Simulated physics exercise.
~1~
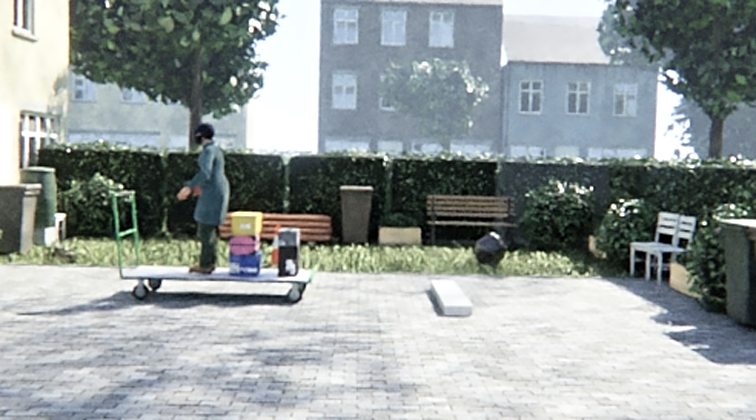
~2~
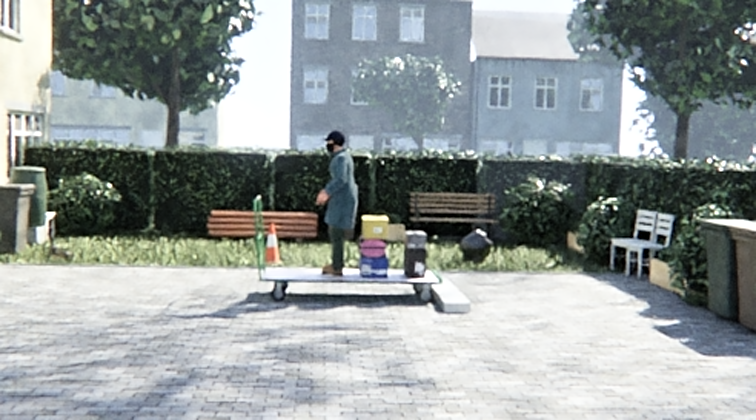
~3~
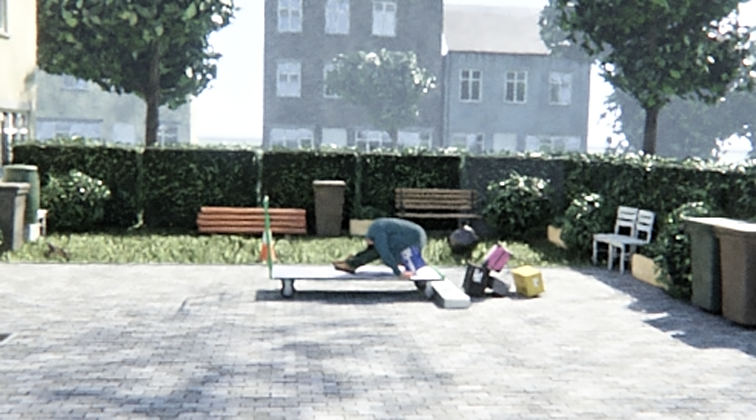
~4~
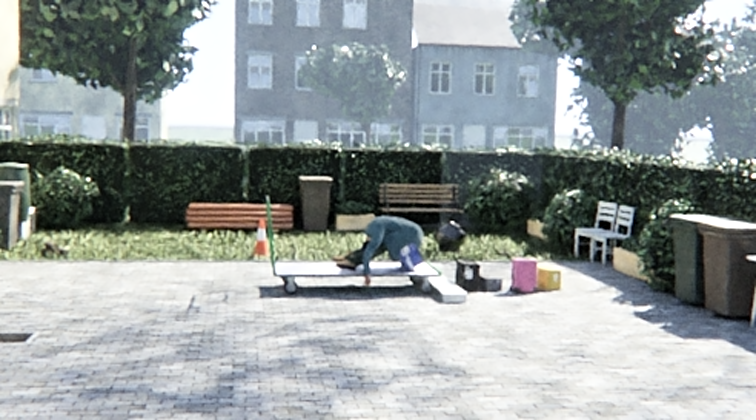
In a paved courtyard, a flatbed trolley rolls right into a kerb, throwing its boxes onto the ground while the worker collapses on deck.
